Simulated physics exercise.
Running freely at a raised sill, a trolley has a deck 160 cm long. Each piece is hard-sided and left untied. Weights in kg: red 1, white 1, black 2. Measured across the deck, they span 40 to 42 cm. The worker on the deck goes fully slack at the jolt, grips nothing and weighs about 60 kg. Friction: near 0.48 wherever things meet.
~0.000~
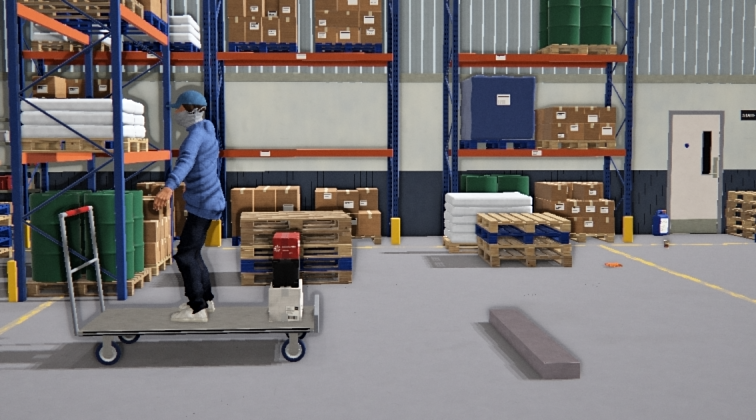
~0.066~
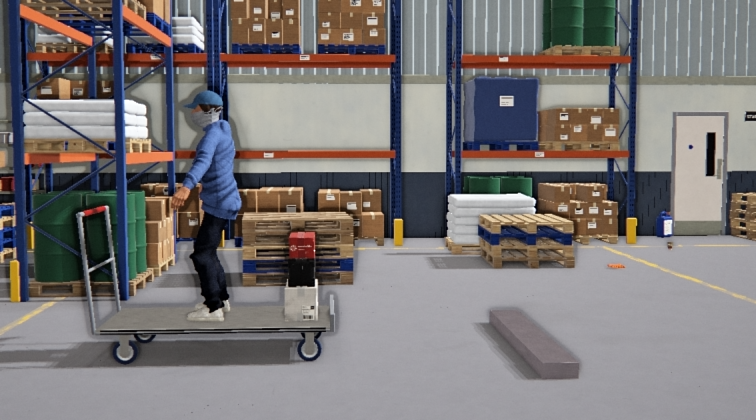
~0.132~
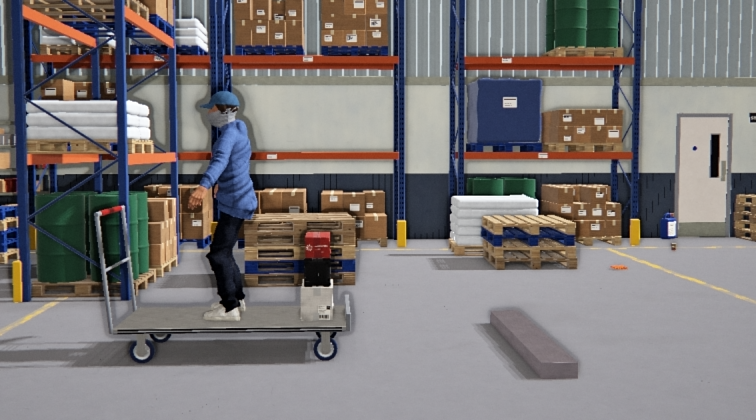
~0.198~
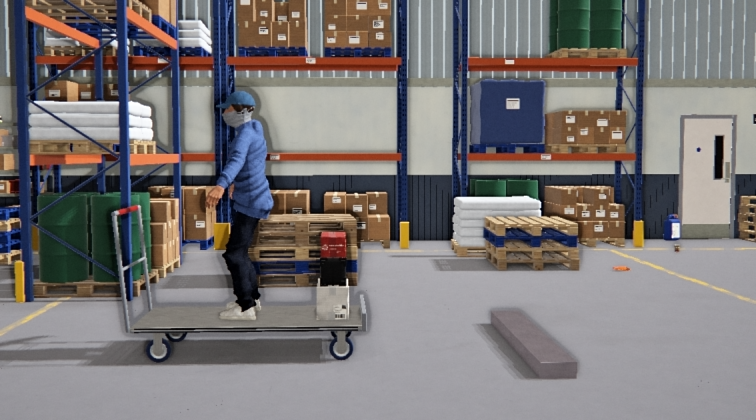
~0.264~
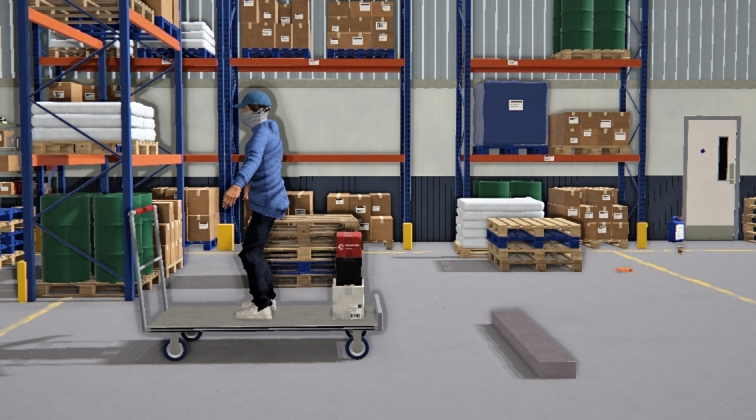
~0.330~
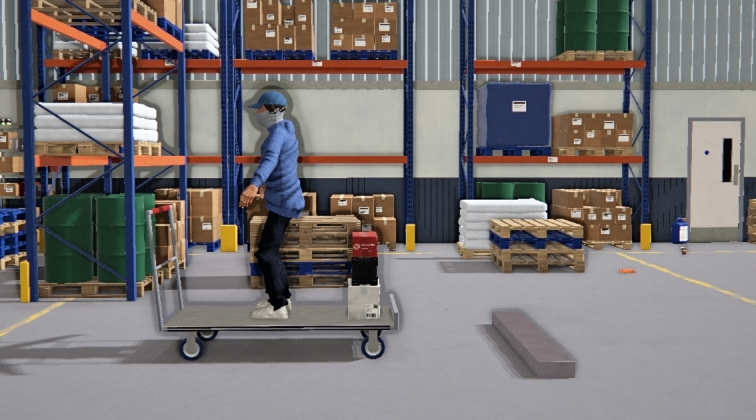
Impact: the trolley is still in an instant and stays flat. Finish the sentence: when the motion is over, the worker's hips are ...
Beyond the front rim.
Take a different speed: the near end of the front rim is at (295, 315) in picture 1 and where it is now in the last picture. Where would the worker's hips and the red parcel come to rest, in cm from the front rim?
So the hips come to rest 40 cm beyond the front rim, while the red item lands 110 cm beyond it.
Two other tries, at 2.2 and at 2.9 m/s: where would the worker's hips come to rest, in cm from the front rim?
50 cm past, then 90 cm past.
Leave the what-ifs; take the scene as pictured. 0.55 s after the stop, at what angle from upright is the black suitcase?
It is tilted some 90°.
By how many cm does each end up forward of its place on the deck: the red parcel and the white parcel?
Forward shift in cm: Red 120, white 35.
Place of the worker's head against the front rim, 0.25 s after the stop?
About 50 cm behind the rim.
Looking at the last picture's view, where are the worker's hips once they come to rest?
(544, 320).
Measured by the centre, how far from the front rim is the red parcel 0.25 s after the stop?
Its centre is around 20 cm past the front rim.
The wheels strike at 0.88 s.
After 1.43 s the worker's hips are 0 cm behind the rim, near (524, 266) in the last picture's view.
After 1.88 s the worker's hips are 19 cm past the rim, near (550, 290) in the last picture's view.
When all is still (3.6 s), past the rim, red parcel, white parcel, black suitcase and the worker's hips; nothing is left behind it.
